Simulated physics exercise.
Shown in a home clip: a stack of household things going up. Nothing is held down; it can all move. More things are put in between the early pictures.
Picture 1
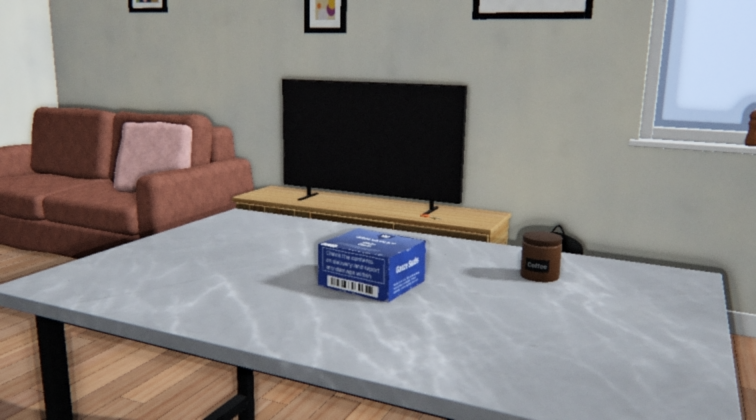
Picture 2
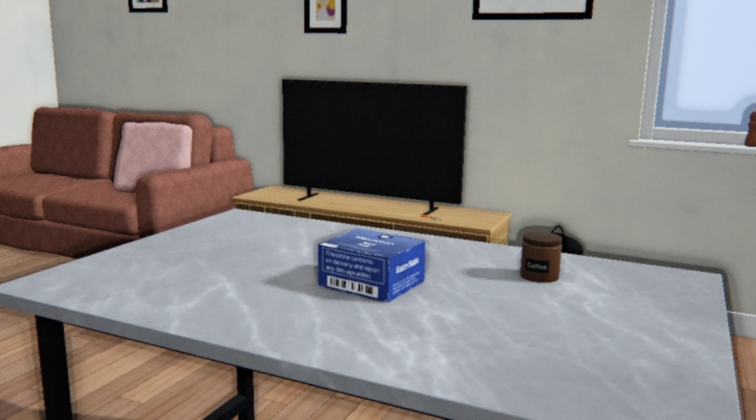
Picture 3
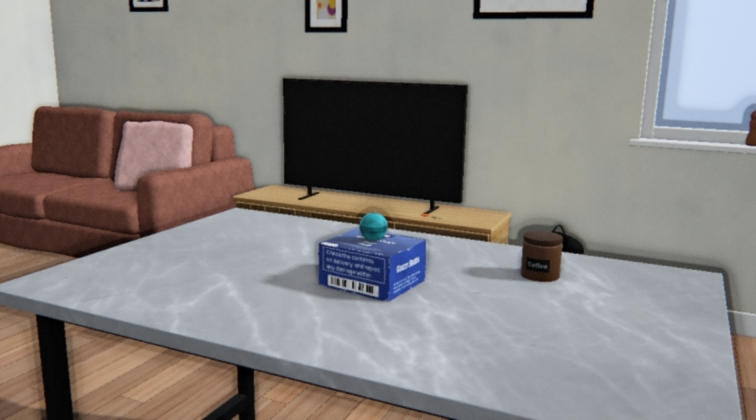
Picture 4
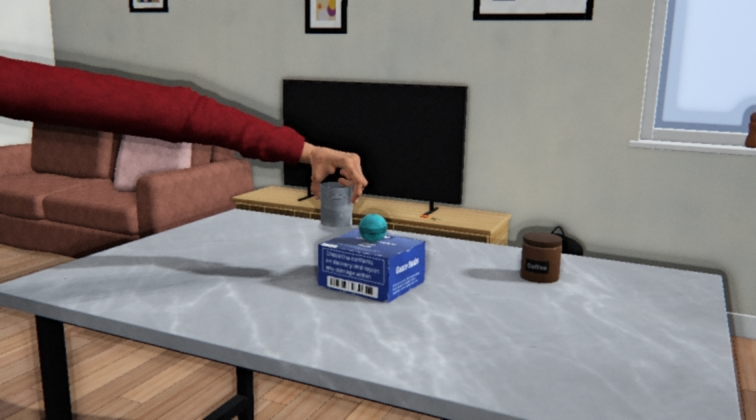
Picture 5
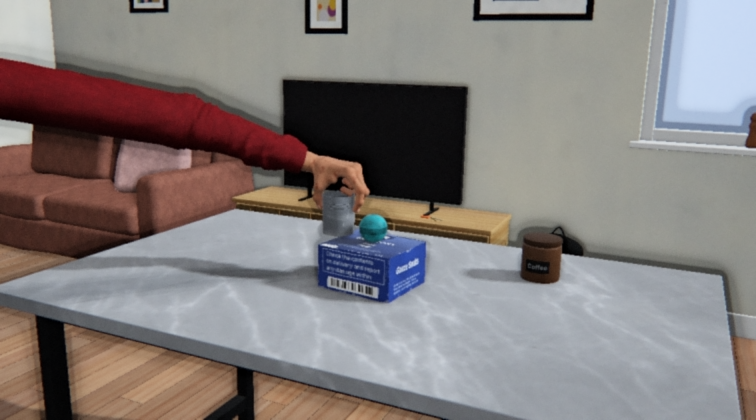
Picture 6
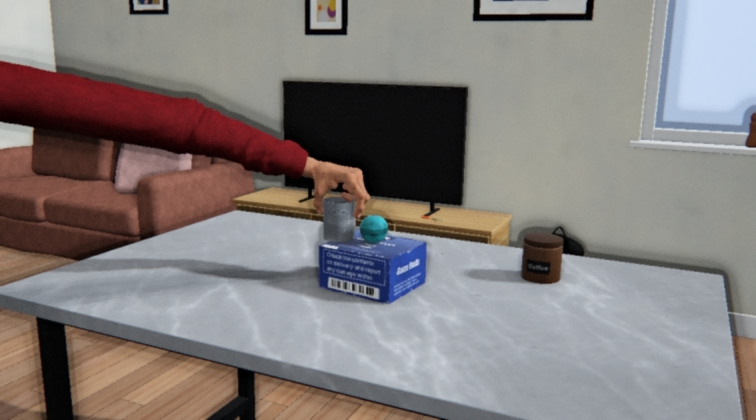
A hand in a red sleeve lowers a grey cup beside a turquoise ball on a blue box.
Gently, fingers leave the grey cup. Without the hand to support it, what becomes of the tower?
Watch - nothing tips or drops.
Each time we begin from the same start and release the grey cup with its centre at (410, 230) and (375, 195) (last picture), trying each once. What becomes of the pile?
On the first go it remains standing, and on the second it collapses.
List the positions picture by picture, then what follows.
In the first frame, the last thing is not in view yet.
In the second frame, the last thing is not in view yet; blue box (372, 263).
In the third frame, the last thing is not in view yet; brown jar (542, 256).
The fourth frame shows coming down; grey cup (336, 204); turquoise ball (373, 228).
The fifth frame shows coming down; grey cup (339, 214); blue box (373, 264).
The sixth frame shows in place under the hand; grey cup (339, 219); brown jar (542, 258).
Then, 0.90 s past the last view, nothing moves.
Then, 2.00 s past the last view, grey cup resting near (339, 219).
Finally, all 4 still in place. Final places as the last picture's camera would see them, grey cup near (339, 219). The pile keeps its balance.
